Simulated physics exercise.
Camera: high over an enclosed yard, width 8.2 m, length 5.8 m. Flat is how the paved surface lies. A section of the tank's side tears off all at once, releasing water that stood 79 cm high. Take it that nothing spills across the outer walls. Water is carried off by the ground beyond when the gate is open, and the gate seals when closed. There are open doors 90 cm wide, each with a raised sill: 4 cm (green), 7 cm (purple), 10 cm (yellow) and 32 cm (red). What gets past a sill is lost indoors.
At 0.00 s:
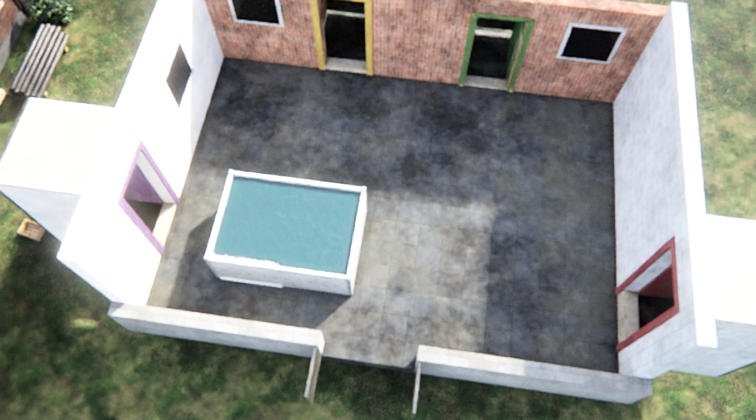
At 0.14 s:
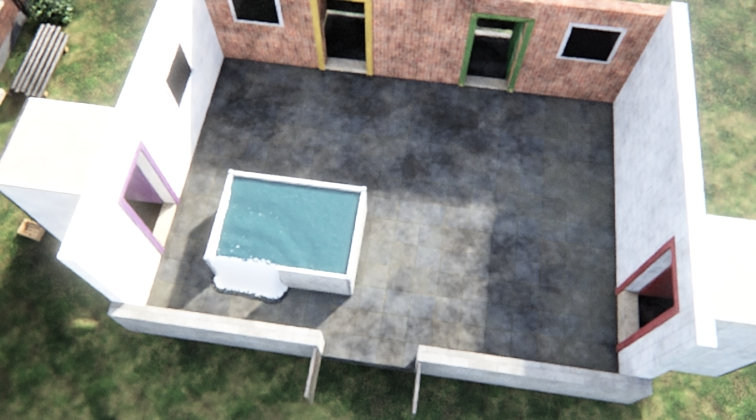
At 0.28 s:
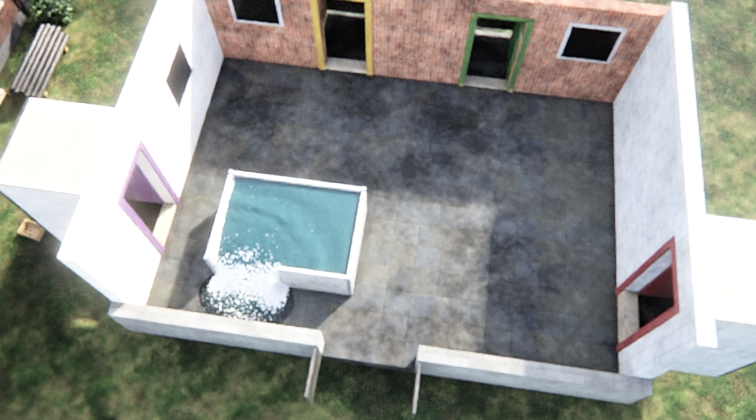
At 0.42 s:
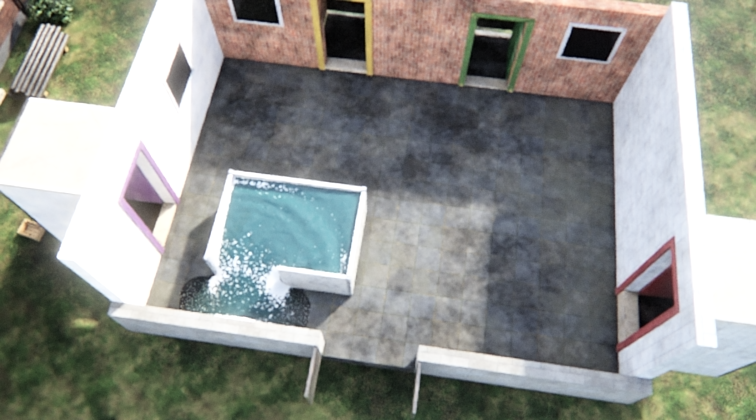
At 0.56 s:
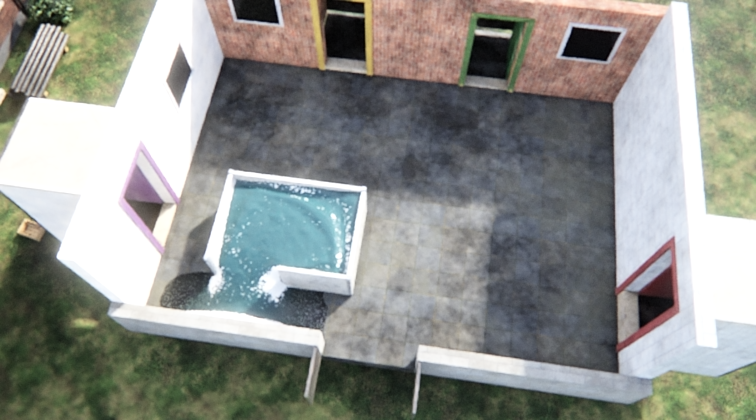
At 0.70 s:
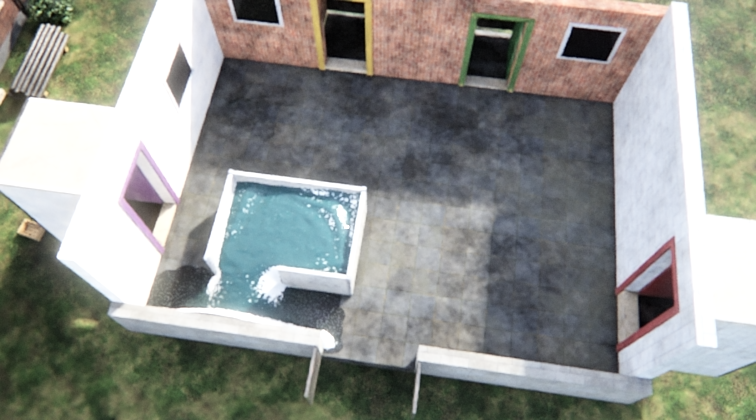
Blue-green water bursts through the front left of a white-walled tank, spills onto flat dark paving in foaming white splashes, and spreads along the low front wall towards the gap, while ripples cross the tank. The fixed view looks down from high above an enclosed yard edged by grass. Yellow and green doorframes stand in the brick back wall, purple at left, red at right.
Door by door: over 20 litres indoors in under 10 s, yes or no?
Green door: No, purple door: Yes, yellow door: No, red door: No.
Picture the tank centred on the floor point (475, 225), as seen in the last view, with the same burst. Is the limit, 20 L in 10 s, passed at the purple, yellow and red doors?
With respect to that limit, purple ends up inside it, yellow ends up inside it, red ends up inside it.
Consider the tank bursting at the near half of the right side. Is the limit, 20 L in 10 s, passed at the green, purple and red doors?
Here's how it goes: Green exceeds it, purple falls short, red falls short.
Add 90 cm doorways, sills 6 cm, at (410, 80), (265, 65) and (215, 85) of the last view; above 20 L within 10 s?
Check each in turn: The first fails, the second succeeds, the third succeeds.
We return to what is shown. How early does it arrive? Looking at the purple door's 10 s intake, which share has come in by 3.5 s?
50 percent or so by then.
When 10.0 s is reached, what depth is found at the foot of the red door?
About 5.5 cm.
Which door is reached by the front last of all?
Green.
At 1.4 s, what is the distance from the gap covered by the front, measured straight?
It comes to some 3.6 metres.
After 1.4 s water covers 15 % of the floor and is deepest (73 cm) near (153, 316); green door not reached, purple door 7 cm at the sill, 0 L in, yellow door not reached, red door not reached.
After 2.2 s water covers 30 % of the floor and is deepest (50 cm) near (143, 315); green door not reached, purple door 14 cm at the sill, 4 L in, yellow door not reached, red door not reached.
After 3.5 s water covers 55 % of the floor and is deepest (32 cm) near (153, 316); green door not reached, purple door 12 cm at the sill, 26 L in, yellow door 8 cm at the sill, 0 L in, red door 19 cm at the sill, 0 L in.
After 6.0 s water covers 80 % of the floor and is deepest (19 cm) near (153, 316); green door 3 cm at the sill, 0 L in, purple door 9 cm at the sill, 49 L in, yellow door 9 cm at the sill, 0 L in, red door 10 cm at the sill, 0 L in.
After 10.0 s water covers 95 % of the floor and is deepest (14 cm) near (609, 218); green door 7 cm at the sill, 5 L in, purple door 5 cm at the sill, 53 L in, yellow door 6 cm at the sill, 0 L in, red door 5 cm at the sill, 0 L in.
